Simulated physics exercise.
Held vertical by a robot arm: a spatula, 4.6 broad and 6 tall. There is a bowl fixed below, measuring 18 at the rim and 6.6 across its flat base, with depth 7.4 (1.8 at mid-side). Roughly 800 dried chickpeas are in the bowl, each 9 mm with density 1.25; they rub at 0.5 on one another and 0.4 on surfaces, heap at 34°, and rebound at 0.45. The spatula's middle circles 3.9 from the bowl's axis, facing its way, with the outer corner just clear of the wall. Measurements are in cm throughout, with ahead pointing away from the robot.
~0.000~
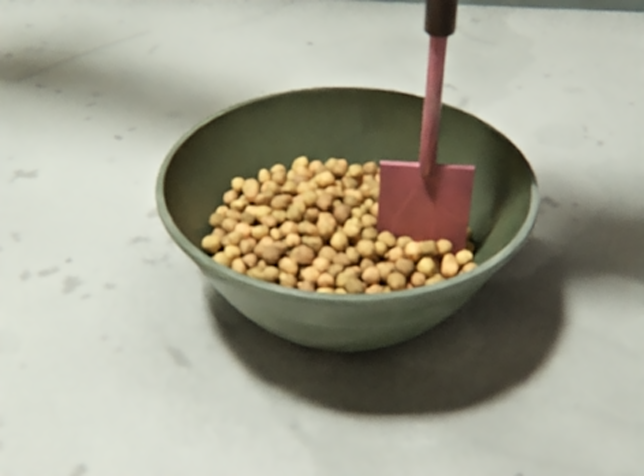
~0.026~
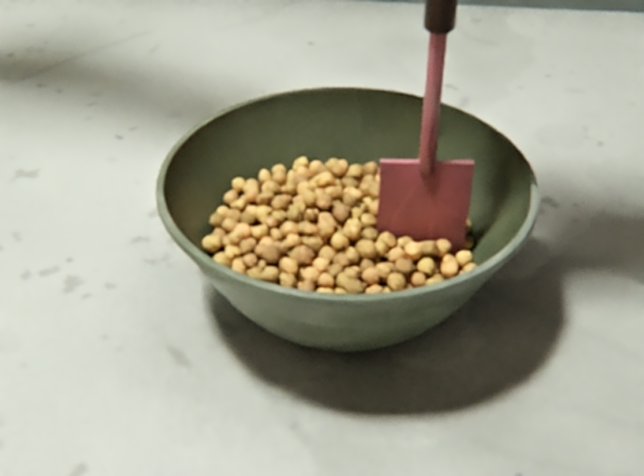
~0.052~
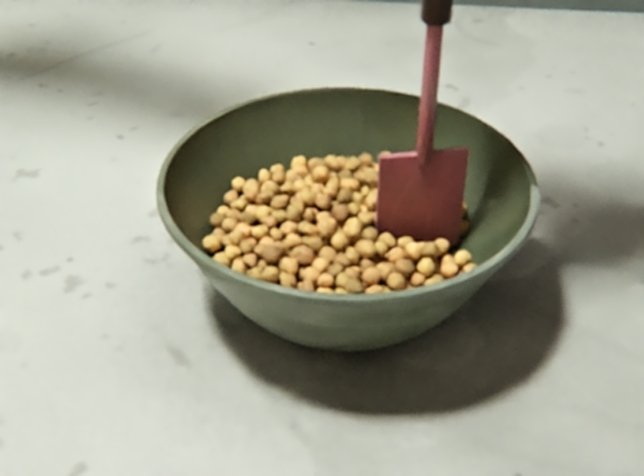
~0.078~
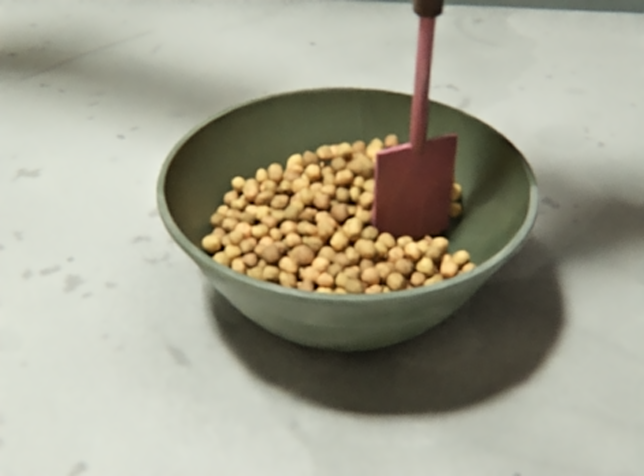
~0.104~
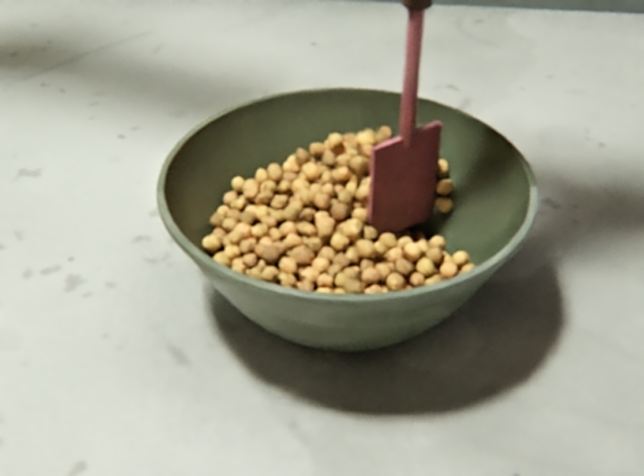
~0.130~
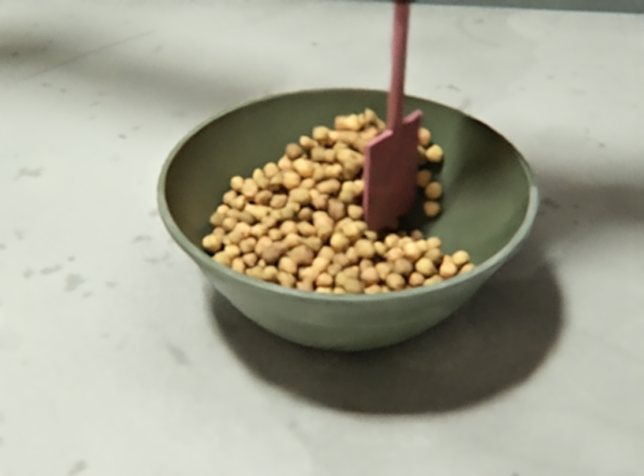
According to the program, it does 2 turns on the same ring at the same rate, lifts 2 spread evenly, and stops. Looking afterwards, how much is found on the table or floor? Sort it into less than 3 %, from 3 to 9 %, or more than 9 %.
It goes in from 3 to 9 %.
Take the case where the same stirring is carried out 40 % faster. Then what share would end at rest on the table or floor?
Near 15 in a hundred, it would be.
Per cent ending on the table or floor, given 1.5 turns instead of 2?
It would be near 5 per cent.
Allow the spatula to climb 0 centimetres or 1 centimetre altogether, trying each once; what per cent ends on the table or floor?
It comes to about 15 per cent and about 10 per cent.
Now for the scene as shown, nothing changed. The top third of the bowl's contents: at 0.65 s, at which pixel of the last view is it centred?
Around (438, 236).
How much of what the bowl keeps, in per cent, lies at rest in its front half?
About 50 per cent.
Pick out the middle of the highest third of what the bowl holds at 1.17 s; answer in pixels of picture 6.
I'd put it close to (306, 242).
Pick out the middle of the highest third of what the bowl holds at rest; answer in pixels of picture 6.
The centre is near pixel (348, 224).
After 0.65 s, 317° round, highest piece 9 above the table; 766 in the bowl, 30 on the table or floor, 2 in flight or on the tool.
After 1.17 s, 219° round, highest piece 8 above the table; 755 in the bowl, 42 on the table or floor, 1 in flight or on the tool.
After 1.63 s, 0° round, highest piece 8 above the table; 755 in the bowl, 43 on the table or floor.
After 2.33 s, 0° round, highest piece 8 above the table; 755 in the bowl, 43 on the table or floor.
In the end, 755 in the bowl, 43 on the table or floor. That is 5 % on the table or floor.
